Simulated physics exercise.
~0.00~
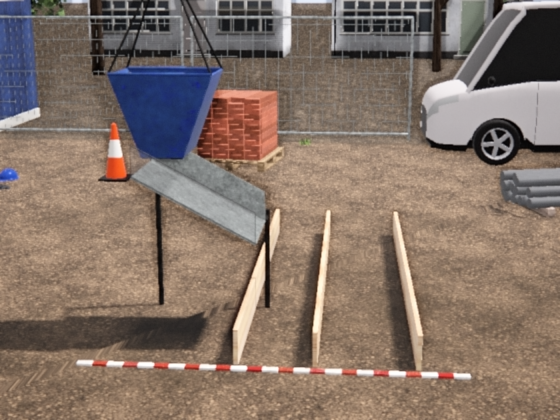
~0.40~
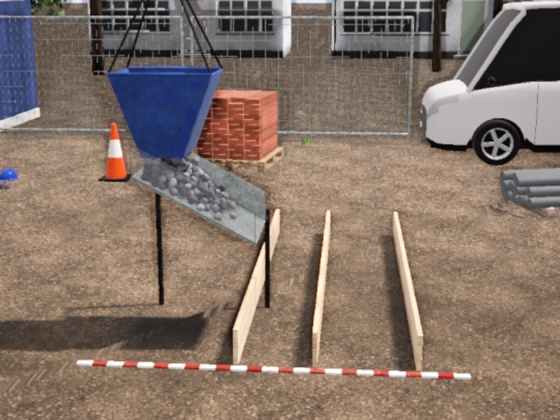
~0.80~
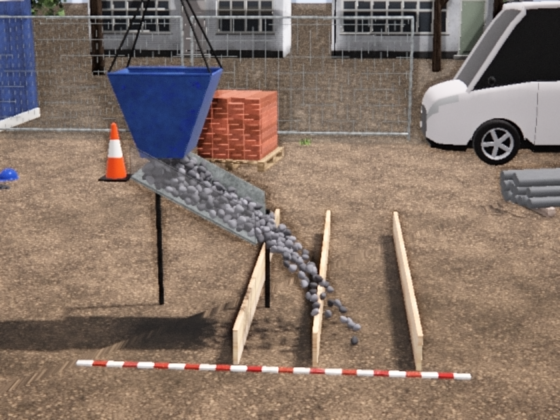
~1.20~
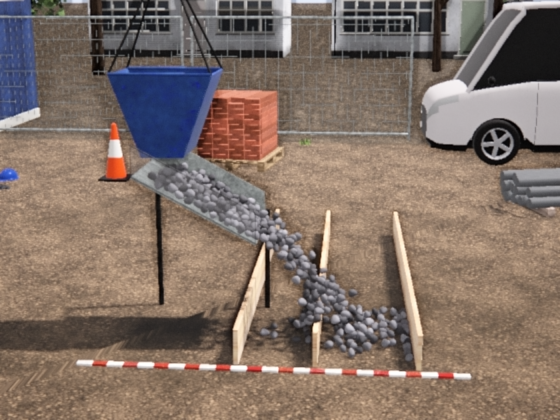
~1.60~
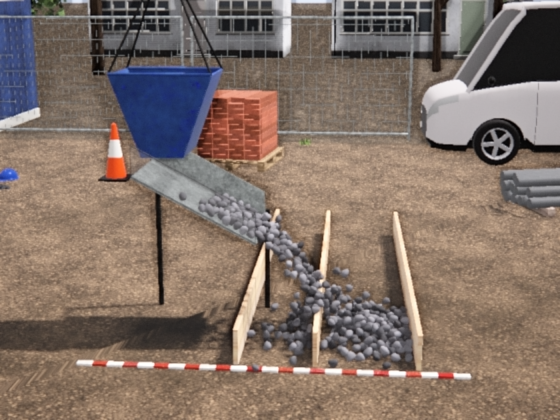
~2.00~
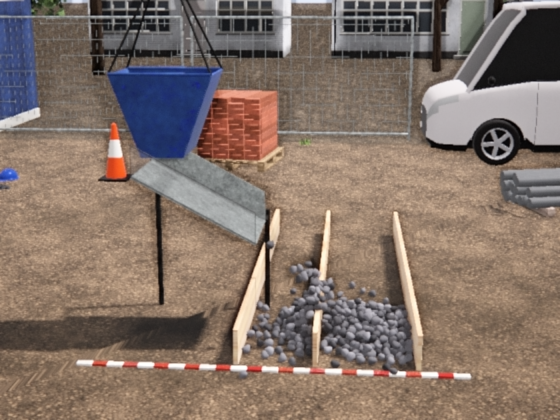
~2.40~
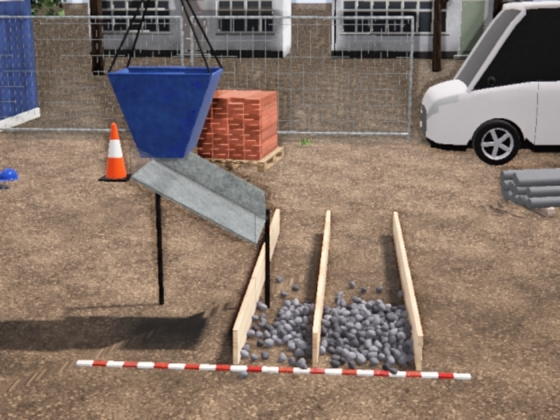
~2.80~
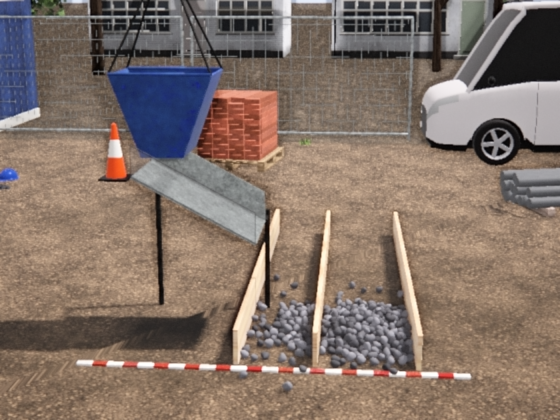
The clip shows a blue skip releasing grey stones onto a sloping steel chute, which stays still as they slide down to the right and tumble between three wooden boards. The chute empties, and the stones settle in both bays, with most in the right one.
